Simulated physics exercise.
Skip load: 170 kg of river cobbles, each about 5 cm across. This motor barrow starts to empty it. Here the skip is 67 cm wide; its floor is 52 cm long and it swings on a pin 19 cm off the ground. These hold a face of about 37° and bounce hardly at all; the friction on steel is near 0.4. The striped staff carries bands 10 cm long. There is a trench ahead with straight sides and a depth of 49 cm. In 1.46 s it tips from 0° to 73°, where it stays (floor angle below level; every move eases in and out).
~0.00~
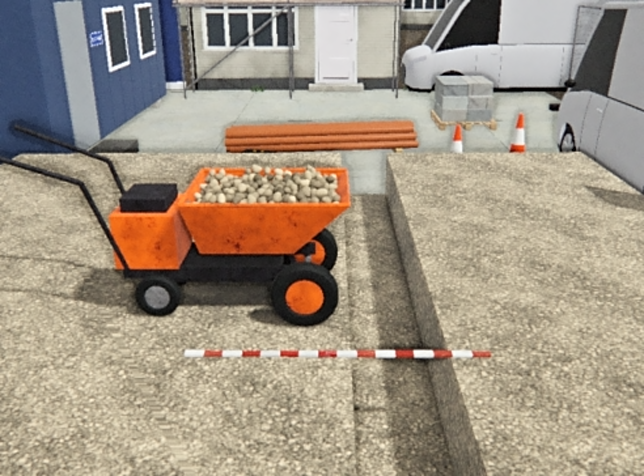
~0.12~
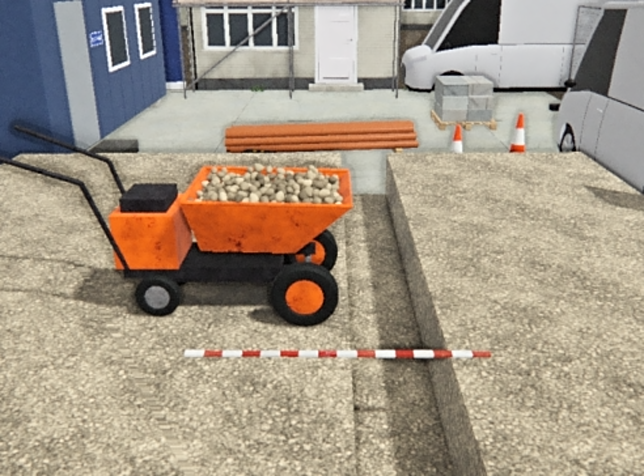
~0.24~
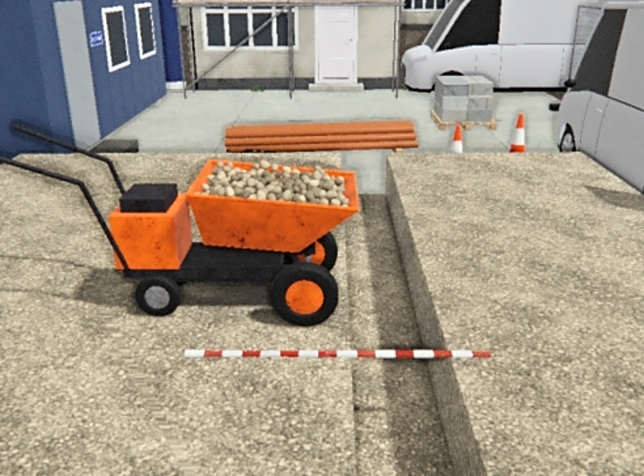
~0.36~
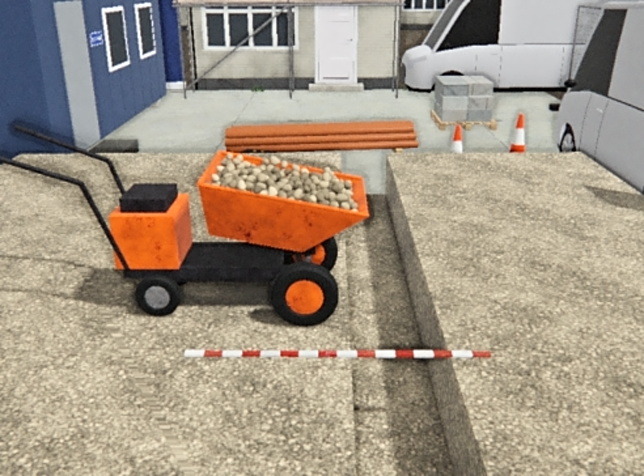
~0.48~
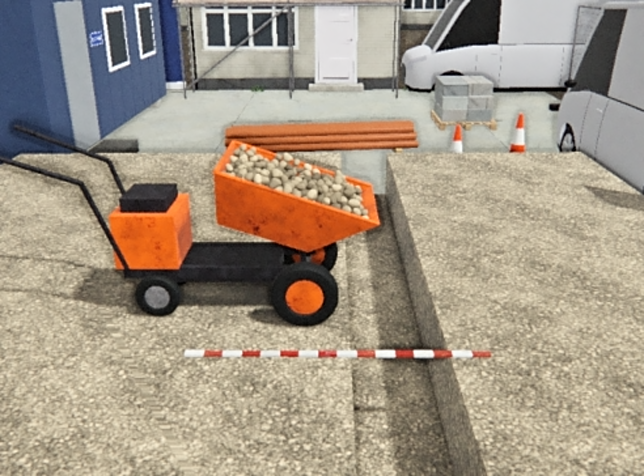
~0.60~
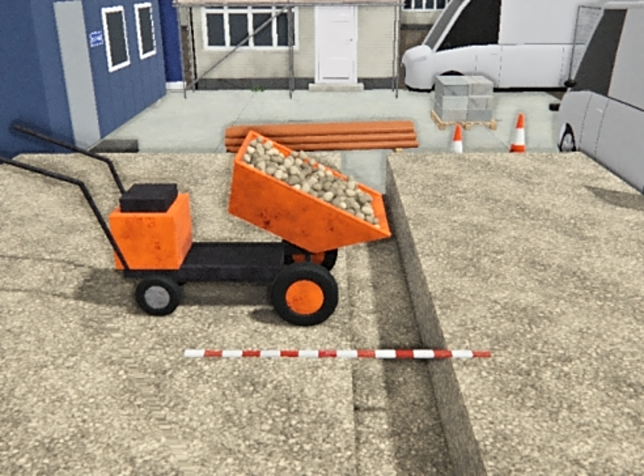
On a building site beside a narrow trench, an orange motor barrow stood still while its skip, loaded with stones, tilted slowly at first, then more steeply, its front lip lowering toward the right.
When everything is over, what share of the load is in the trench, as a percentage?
Close to 55 in a hundred.
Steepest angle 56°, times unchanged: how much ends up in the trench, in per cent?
Roughly 55%.
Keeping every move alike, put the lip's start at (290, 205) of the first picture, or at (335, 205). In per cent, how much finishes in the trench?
Some 100 and some 80 per cent, in that order.
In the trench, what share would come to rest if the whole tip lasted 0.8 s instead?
Close to 45 per cent then.
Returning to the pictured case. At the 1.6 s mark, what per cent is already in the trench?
About 30 per cent by then.
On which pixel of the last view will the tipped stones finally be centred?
At about pixel (426, 350) in the last view.
After 1.1 s the floor is at 62°; 97 % in the skip, 3 % in the trench; the foremost stones are at (425, 283).
After 1.6 s the floor is at 73°; 33 % in the skip, 31 % in the trench, 35 % past the trench; the foremost stones are at (527, 295).
After 1.9 s the floor is at 73°; 6 % in the skip, 47 % in the trench, 47 % past the trench; the foremost stones are at (590, 295).
After 3.9 s the floor is at 73°; 0 % in the skip, 55 % in the trench, 45 % past the trench; the foremost stones are at (613, 290).
